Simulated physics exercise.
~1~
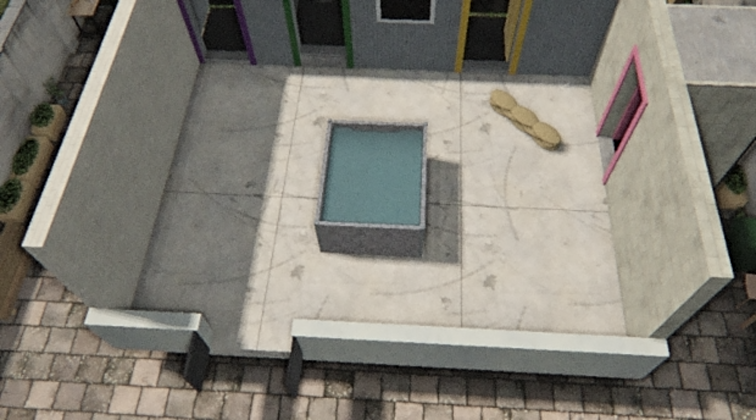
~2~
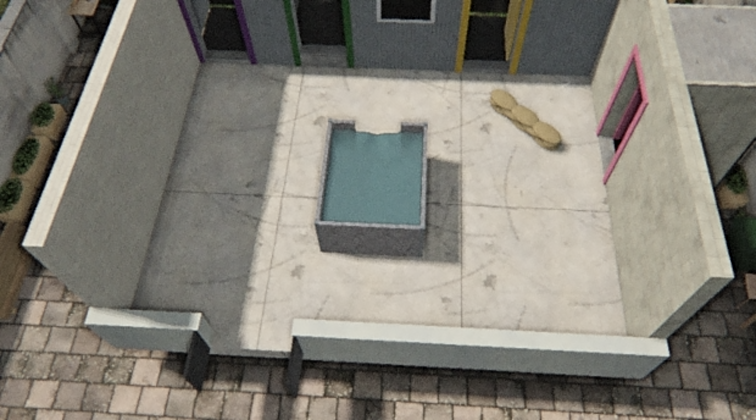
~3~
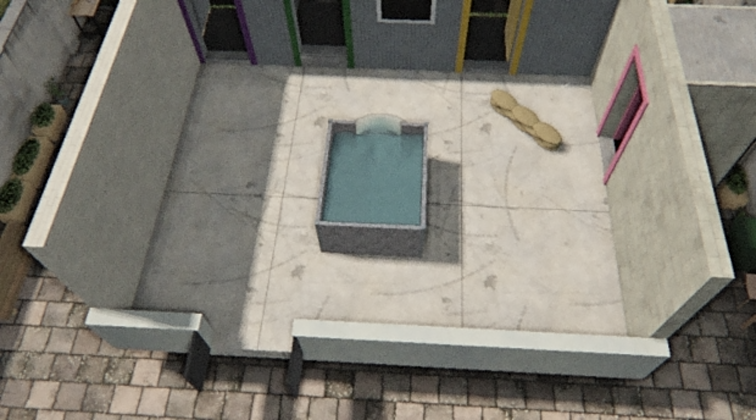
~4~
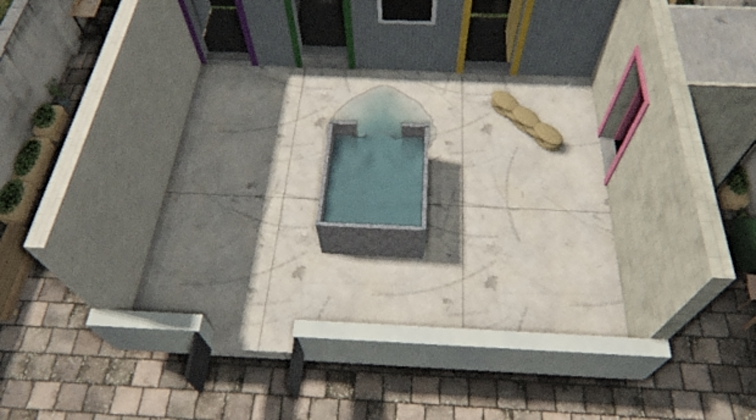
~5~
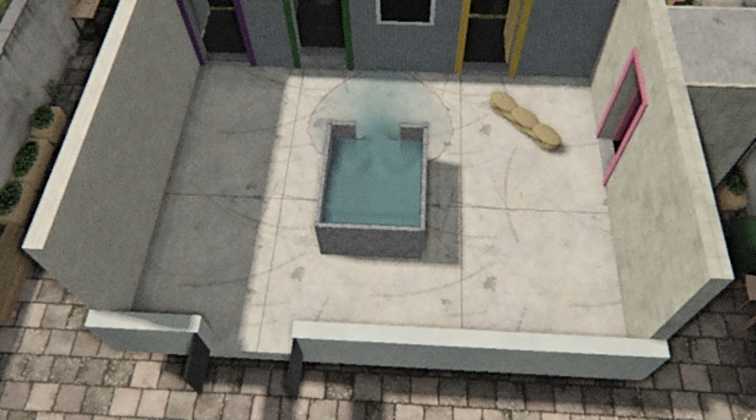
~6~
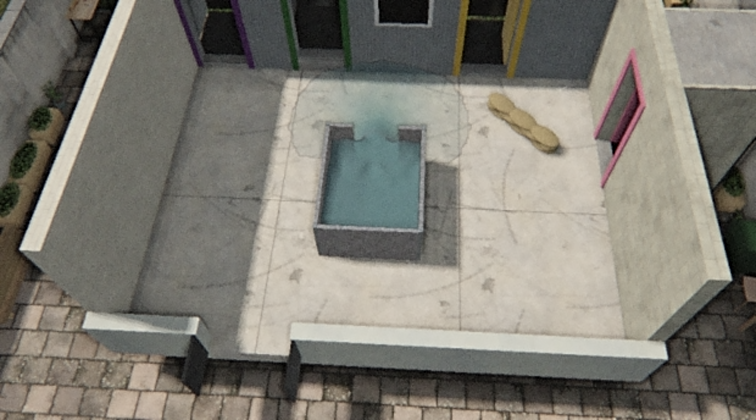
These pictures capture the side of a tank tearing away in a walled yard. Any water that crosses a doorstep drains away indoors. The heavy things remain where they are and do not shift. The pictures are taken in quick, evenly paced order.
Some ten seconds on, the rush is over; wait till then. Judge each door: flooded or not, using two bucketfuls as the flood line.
Yellow door: Over the line on that one. Green door: Not over the line on that one. Purple door: Over the line on that one. Pink door: Over the line on that one.
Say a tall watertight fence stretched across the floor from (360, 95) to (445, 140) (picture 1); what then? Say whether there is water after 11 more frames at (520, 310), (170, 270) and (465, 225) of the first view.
Results in order: Bone-dry / bone-dry / swamped.
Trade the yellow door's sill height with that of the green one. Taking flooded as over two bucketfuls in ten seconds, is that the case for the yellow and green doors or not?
My take is that the yellow door remains within bounds and the green door overshoots the limit.
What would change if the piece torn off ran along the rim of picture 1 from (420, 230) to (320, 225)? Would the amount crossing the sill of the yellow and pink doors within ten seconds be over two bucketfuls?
Lab note: Yellow below the mark, pink above the mark.
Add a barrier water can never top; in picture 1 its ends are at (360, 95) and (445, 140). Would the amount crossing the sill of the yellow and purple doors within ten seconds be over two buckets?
Well, the yellow door never reaches it, while the purple door gets past it.
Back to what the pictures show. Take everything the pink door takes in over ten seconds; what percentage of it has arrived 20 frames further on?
Estimate: Roughly 5 %.
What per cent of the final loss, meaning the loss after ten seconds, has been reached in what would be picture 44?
Close to 55 per cent.
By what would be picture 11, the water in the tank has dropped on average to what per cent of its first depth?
Roughly 64 per cent.
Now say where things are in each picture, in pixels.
In the first picture, the tank at (374, 174) is whole and still.
In the second picture, the front is at a hidden place, out from the gap on the tank's far side.
In the third picture, water pours out on the tank's far side and has run to (373, 117).
In the fourth picture, the front is at (392, 91), out from the gap on the tank's far side.
In the fifth picture, water pours out on the tank's far side and has run to (367, 72).
In the sixth picture, the front is at (328, 72), out from the gap on the tank's far side.
A moment on, water covers 20 % of the floor; the yellow door under two buckets in, the green door wet at the sill, nothing in, the purple door wet at the sill, nothing in, the pink door not reached.
Next, water covers 25 % of the floor; the yellow door over two buckets in, the green door wet at the sill, nothing in, the purple door wet at the sill, nothing in, the pink door not reached.
Then, water covers 45 % of the floor; the yellow door over two buckets in, the green door wet at the sill, nothing in, the purple door over two buckets in, the pink door under two buckets in.
Later, water covers 80 % of the floor; the yellow door over two buckets in, the green door wet at the sill, nothing in, the purple door over two buckets in, the pink door over two buckets in.
In the end, water covers 90 % of the floor; the yellow door over two buckets in, the green door wet at the sill, nothing in, the purple door over two buckets in, the pink door over two buckets in.
